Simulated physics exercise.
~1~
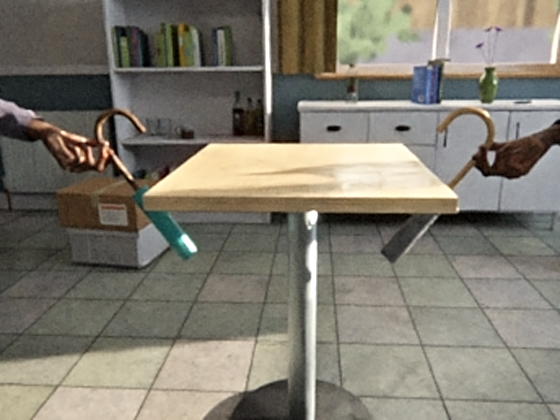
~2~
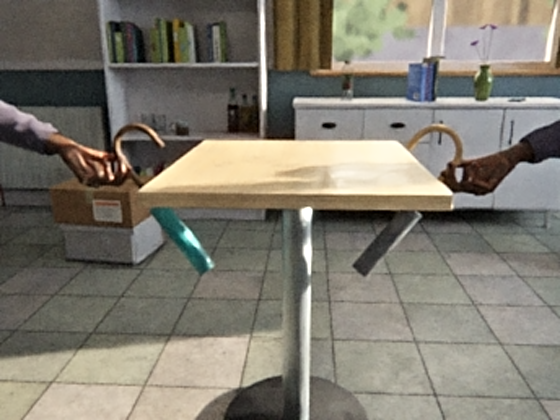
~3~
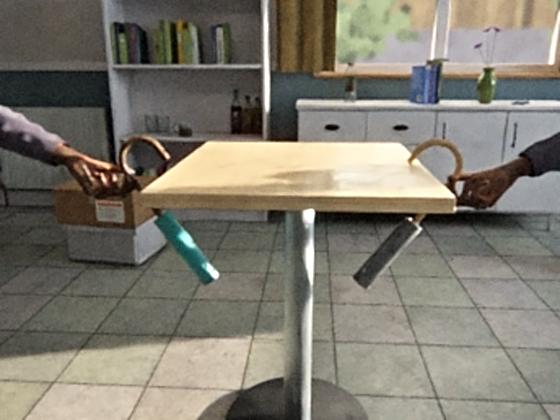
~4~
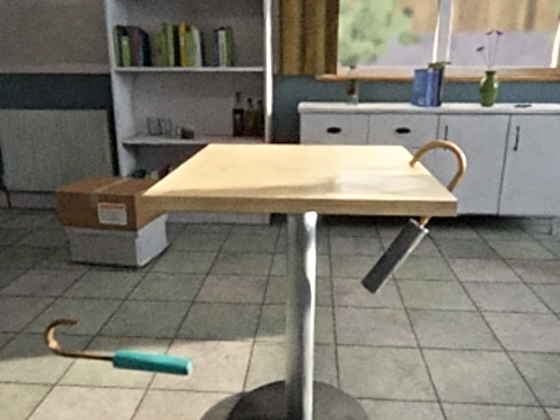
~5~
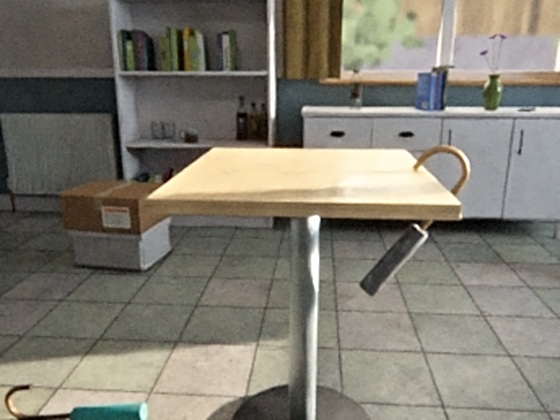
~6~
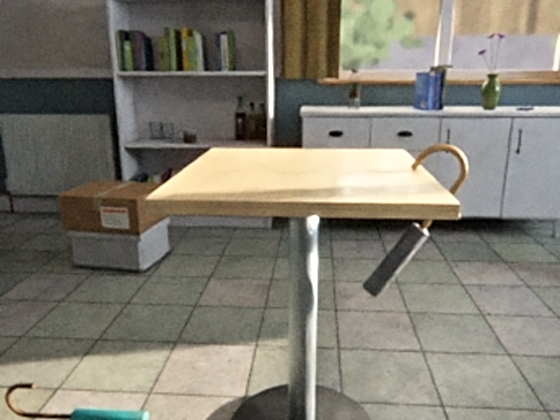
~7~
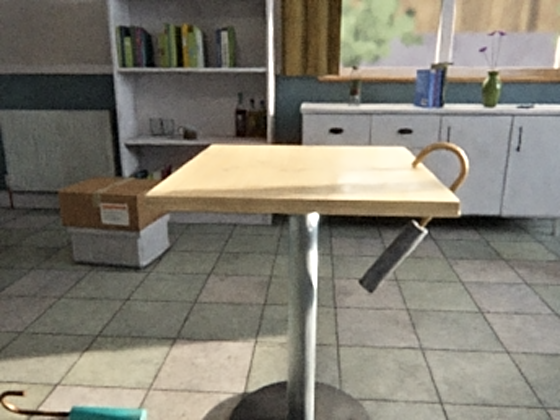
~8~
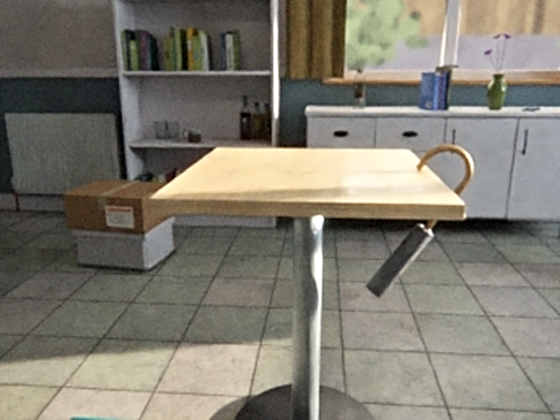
Two hands release hooked umbrellas at a table's edges; the turquoise falls, the grey stays hanging.
